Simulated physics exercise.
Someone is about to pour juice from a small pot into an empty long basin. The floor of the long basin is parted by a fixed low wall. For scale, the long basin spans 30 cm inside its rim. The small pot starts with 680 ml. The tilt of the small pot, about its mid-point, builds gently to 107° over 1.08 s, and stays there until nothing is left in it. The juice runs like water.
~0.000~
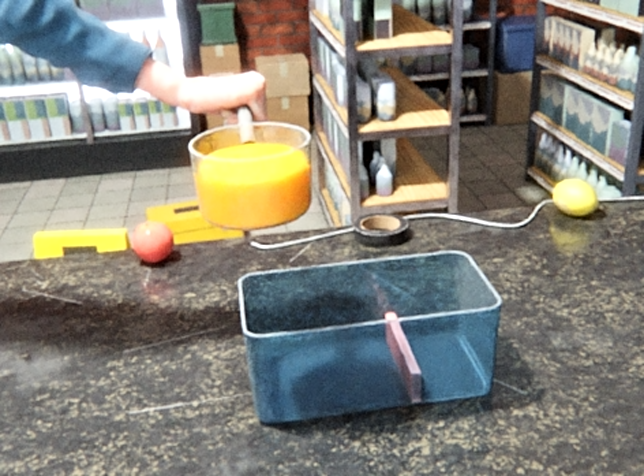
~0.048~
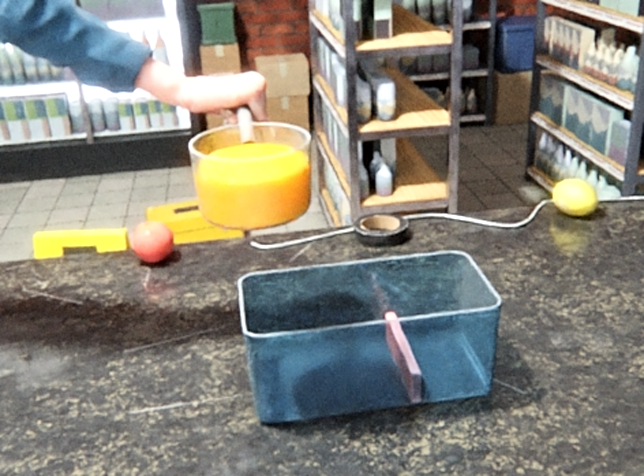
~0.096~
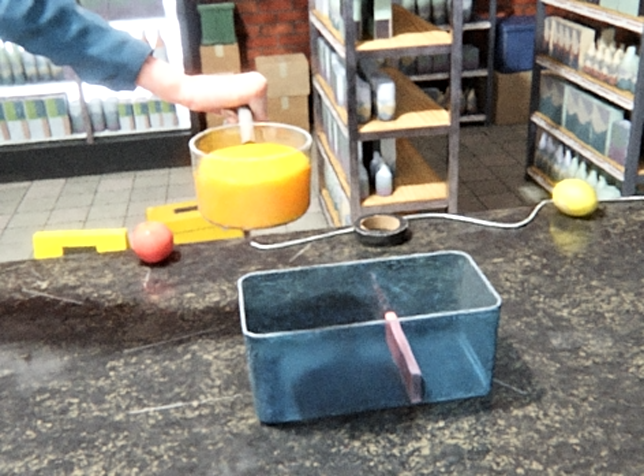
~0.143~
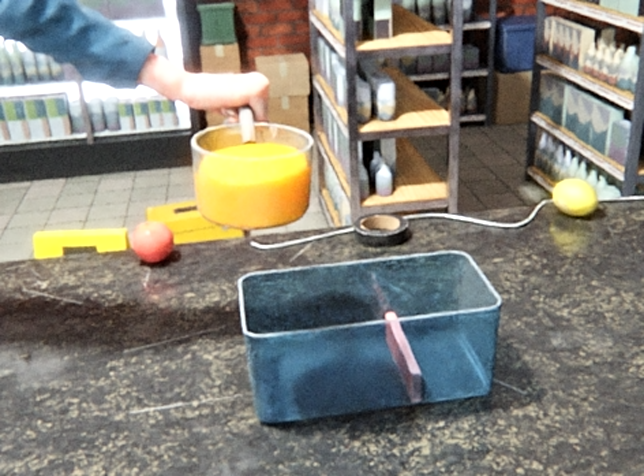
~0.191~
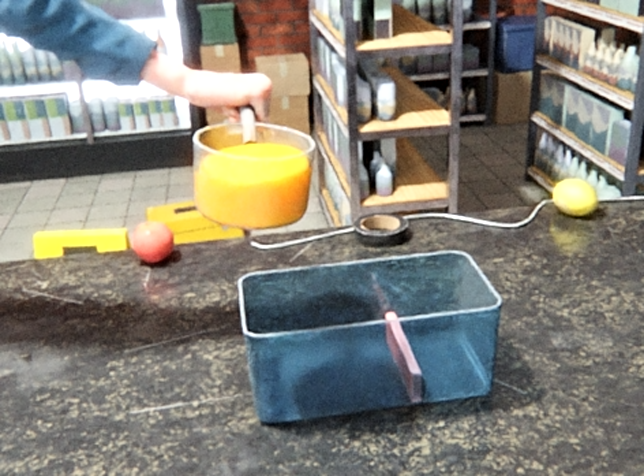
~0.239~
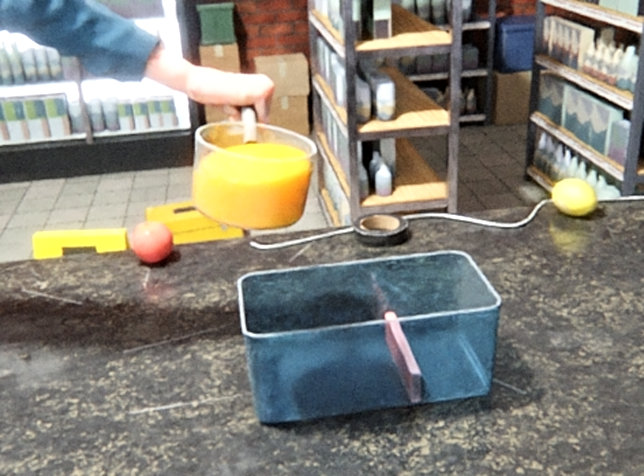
A hand in a blue sleeve holds a clear pot of orange juice above a dark speckled counter, seen from slightly above in a shop-like room with shelves and boxes. Below it sits an empty, bluish see-through basin with a pink divider, with a red fruit at left and black tape, a white cord and a yellow lemon behind. The hand gently tilts the pot rightward while the view stays still.
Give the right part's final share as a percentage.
Roughly 10 per cent is past the wall.
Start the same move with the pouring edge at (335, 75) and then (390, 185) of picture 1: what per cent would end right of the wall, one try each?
In turn about 60 and 80 per cent.
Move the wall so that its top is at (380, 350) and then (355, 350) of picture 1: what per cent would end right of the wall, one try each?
First 50, then 75 per cent.
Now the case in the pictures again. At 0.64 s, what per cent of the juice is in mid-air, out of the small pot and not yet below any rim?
About 28 per cent.
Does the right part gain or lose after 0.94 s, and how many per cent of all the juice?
The share moves up, by some 2 per cent.
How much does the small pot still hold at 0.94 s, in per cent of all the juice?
Near 14 in a hundred.
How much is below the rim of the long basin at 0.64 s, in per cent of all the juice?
Near 4 in a hundred.
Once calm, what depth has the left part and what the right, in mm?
Some 22 mm on the left and 6 mm on the right.
Then, 0.64 s in, the tilt is 69° and 68 per cent is still to pour, 4 is left of the wall and 0 right of it.
Then, 0.94 s in, the tilt is 102° and 14 per cent is still to pour, 62 is left of the wall and 8 right of it.
Then, 1.25 s in, the tilt is 107° and 1 per cent is still to pour, 87 is left of the wall and 10 right of it.
Then, 1.58 s in, the tilt is 107° and 0 per cent is still to pour, 88 is left of the wall and 10 right of it.
Finally, 88 per cent lies left of the wall, 10 right of it and 1 outside.
